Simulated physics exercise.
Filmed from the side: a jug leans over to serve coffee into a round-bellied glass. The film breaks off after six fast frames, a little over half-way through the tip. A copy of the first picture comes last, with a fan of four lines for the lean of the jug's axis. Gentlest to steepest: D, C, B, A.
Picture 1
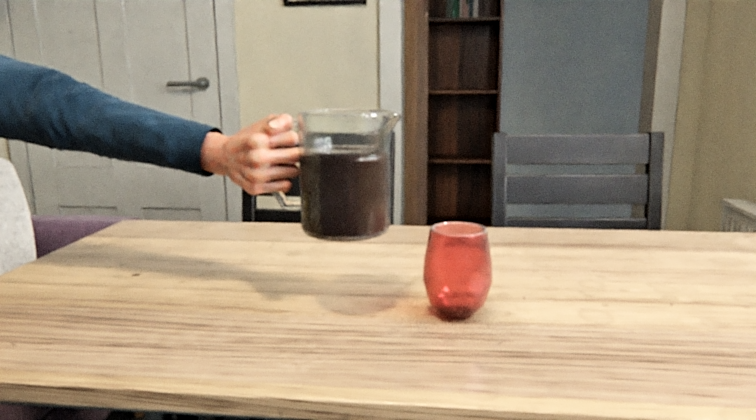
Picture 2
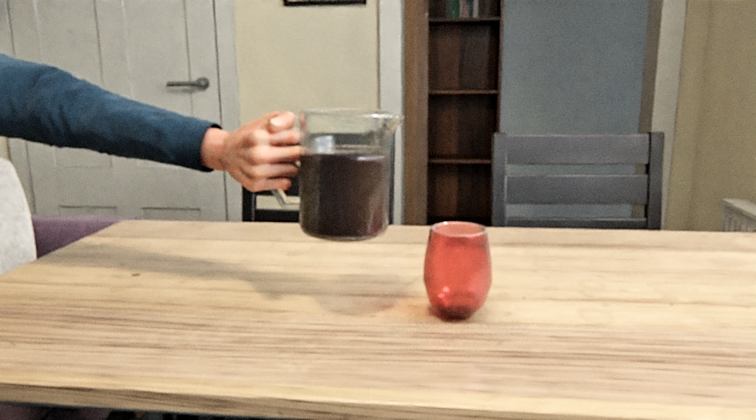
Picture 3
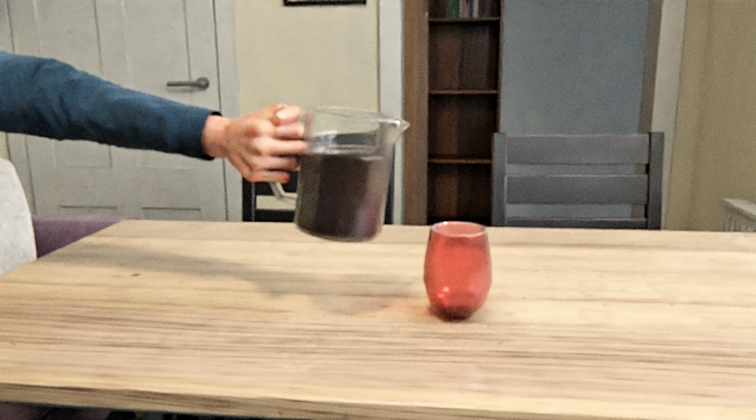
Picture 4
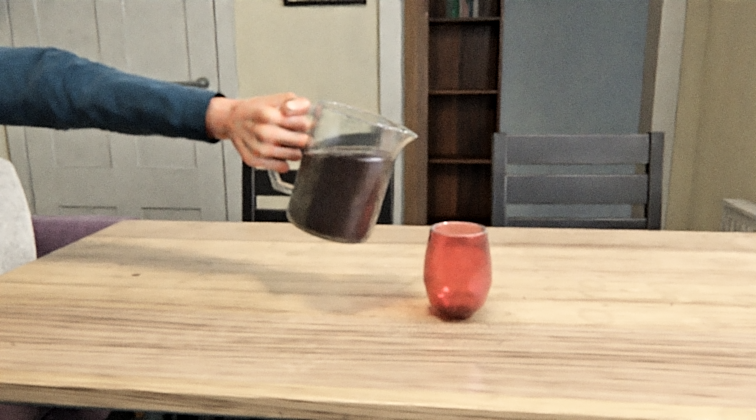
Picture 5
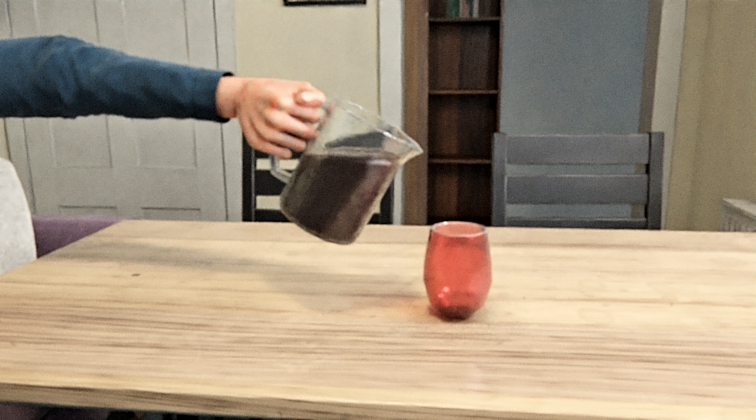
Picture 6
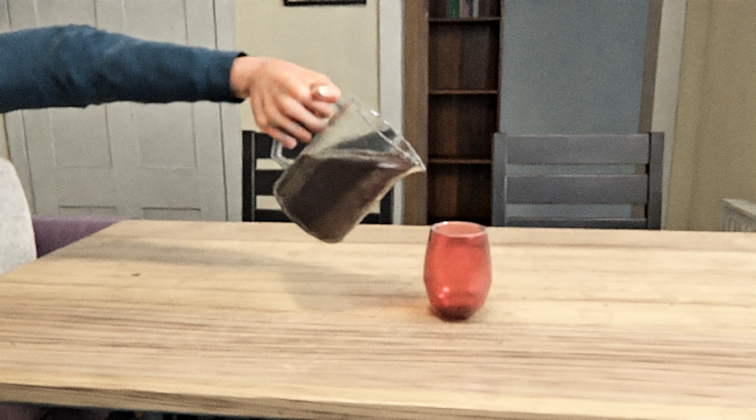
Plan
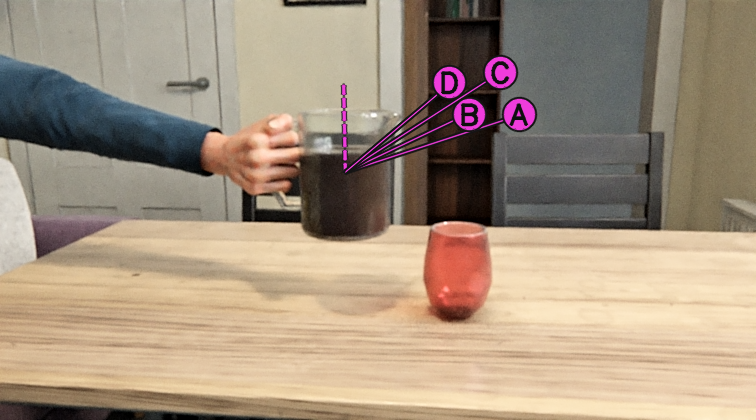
At the start, a hand in a blue sleeve holds a clear jug of dark coffee upright above a wooden table, left of a red round-bellied glass. The hand then tilts the jug steadily to the right, and the coffee shifts toward its lip, with none leaving the jug.
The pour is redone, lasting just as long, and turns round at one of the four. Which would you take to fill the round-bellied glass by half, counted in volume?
B beats the others.
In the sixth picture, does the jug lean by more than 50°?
No, it does not.
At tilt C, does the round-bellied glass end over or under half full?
Under.
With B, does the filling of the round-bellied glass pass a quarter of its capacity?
Yes.
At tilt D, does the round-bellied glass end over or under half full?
Under half.
On the marked copy, A at (503, 120); B at (453, 120); C at (486, 81); D at (437, 94).
For tilt A, the round-bellied glass ends with about 69 % of what it can hold; 4 % of the coffee is spilt.
For tilt B, the round-bellied glass ends with about 51 % of what it can hold.
For tilt C, the round-bellied glass ends with about 31 % of what it can hold.
For tilt D, the round-bellied glass ends with about 16 % of what it can hold.
